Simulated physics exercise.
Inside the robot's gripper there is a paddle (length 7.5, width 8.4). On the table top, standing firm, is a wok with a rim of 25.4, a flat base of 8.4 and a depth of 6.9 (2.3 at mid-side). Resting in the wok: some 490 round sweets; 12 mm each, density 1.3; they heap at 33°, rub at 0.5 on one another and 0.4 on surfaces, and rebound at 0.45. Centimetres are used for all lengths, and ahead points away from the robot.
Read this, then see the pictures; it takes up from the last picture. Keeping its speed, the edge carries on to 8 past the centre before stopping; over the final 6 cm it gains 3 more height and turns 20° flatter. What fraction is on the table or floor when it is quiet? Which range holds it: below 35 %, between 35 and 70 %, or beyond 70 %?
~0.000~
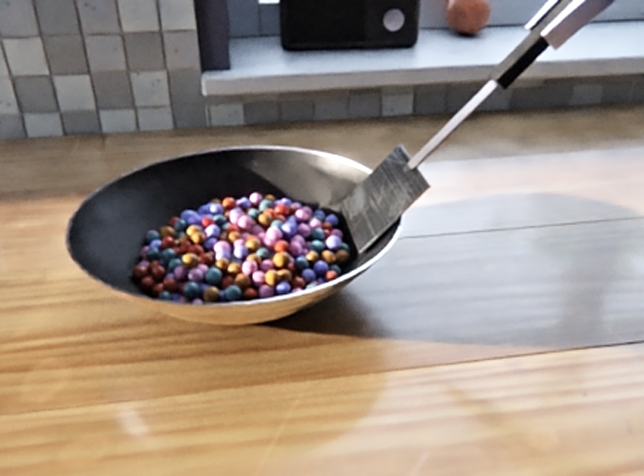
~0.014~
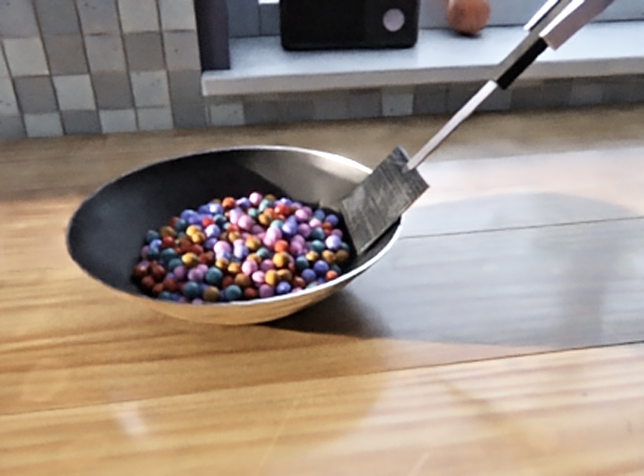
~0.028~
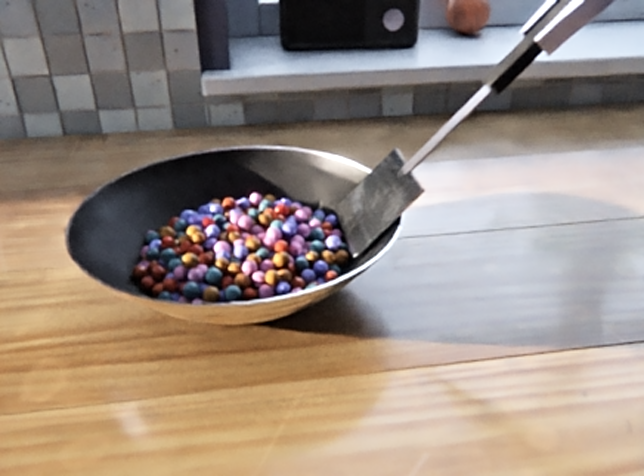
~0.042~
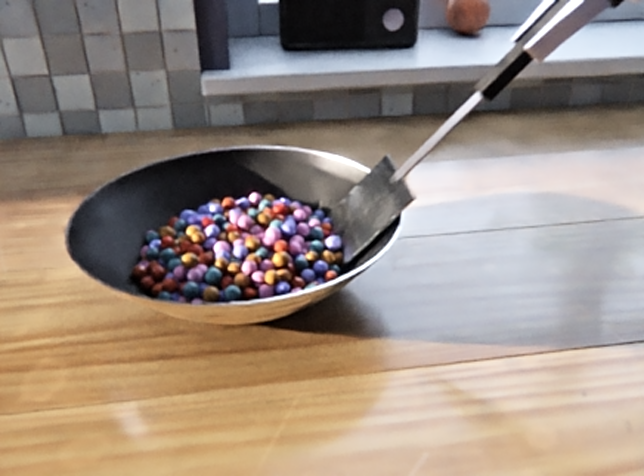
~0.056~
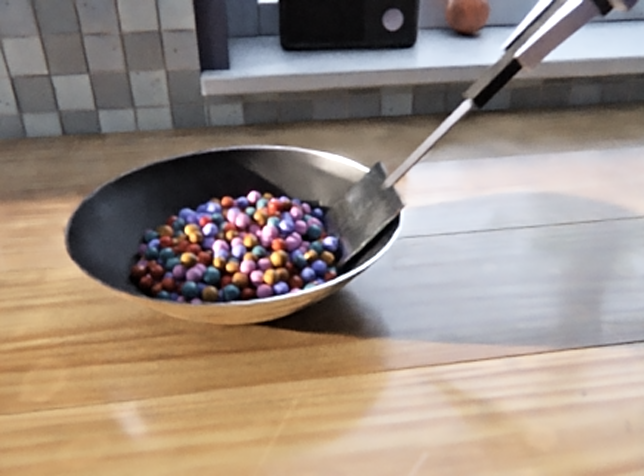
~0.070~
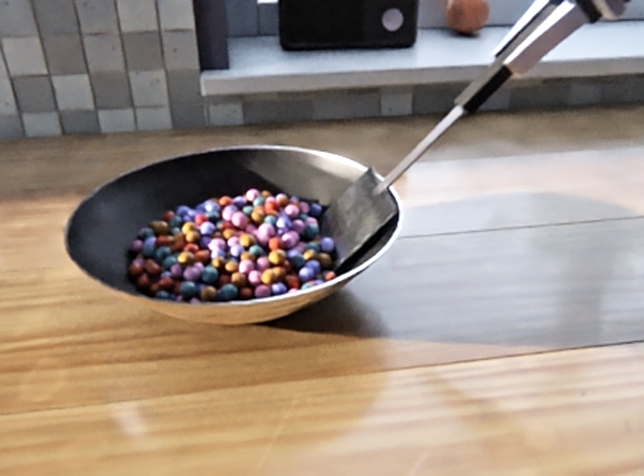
The range below 35 %.
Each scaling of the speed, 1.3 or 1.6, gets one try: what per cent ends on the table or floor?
Close to 30 and 40 percent respectively.
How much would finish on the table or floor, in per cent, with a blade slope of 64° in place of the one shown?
In that case, around 30 percent would end up on the table or floor.
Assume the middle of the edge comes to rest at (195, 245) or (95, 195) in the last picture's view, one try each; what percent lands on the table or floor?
First try about 0 percent, second about 45 percent.
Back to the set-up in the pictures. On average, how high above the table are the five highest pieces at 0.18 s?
Estimated height above table: Approx. 7 cm.
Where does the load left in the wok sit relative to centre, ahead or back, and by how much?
Ahead, by around 4.0 cm.
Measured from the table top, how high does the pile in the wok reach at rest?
Near 9.0 centimetres high.
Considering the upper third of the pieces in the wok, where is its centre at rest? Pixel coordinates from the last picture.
Around (131, 233).
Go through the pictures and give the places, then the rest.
In the first frame, the paddle top edge at (415, 163), sloping 46°; upper third of the load around (246, 239), from x 140 to 340, top at y 200; 492 in the wok.
In the second frame, the paddle top edge at (414, 164), sloping 46°; upper third of the load around (246, 239), from x 140 to 340, top at y 200.
In the third frame, the paddle top edge at (409, 168), sloping 46°; upper third of the load around (246, 238), from x 140 to 340, top at y 200.
In the fourth frame, the paddle top edge at (401, 174), sloping 46°; upper third of the load around (245, 239), from x 140 to 340, top at y 200.
In the fifth frame, the paddle top edge at (392, 181), sloping 46°; upper third of the load around (243, 238), from x 140 to 335, top at y 200.
In the sixth frame, the paddle top edge at (383, 187), sloping 46°; upper third of the load around (240, 238), from x 135 to 330, top at y 195; 492 in the wok.
After 0.18 s, sloping 46°, highest piece 7 above the table; 492 in the wok.
After 0.30 s, sloping 38°, highest piece 9 above the table; 489 in the wok, 3 on the blade or in flight.
After 0.55 s, sloping 26°, highest piece 9 above the table; 383 in the wok, 96 on the table or floor, 13 on the blade or in flight.
After 1.60 s, sloping 26°, highest piece 8 above the table; 381 in the wok, 111 on the table or floor.
In the end, 381 in the wok, 111 on the table or floor. That is 23 % on the table or floor.
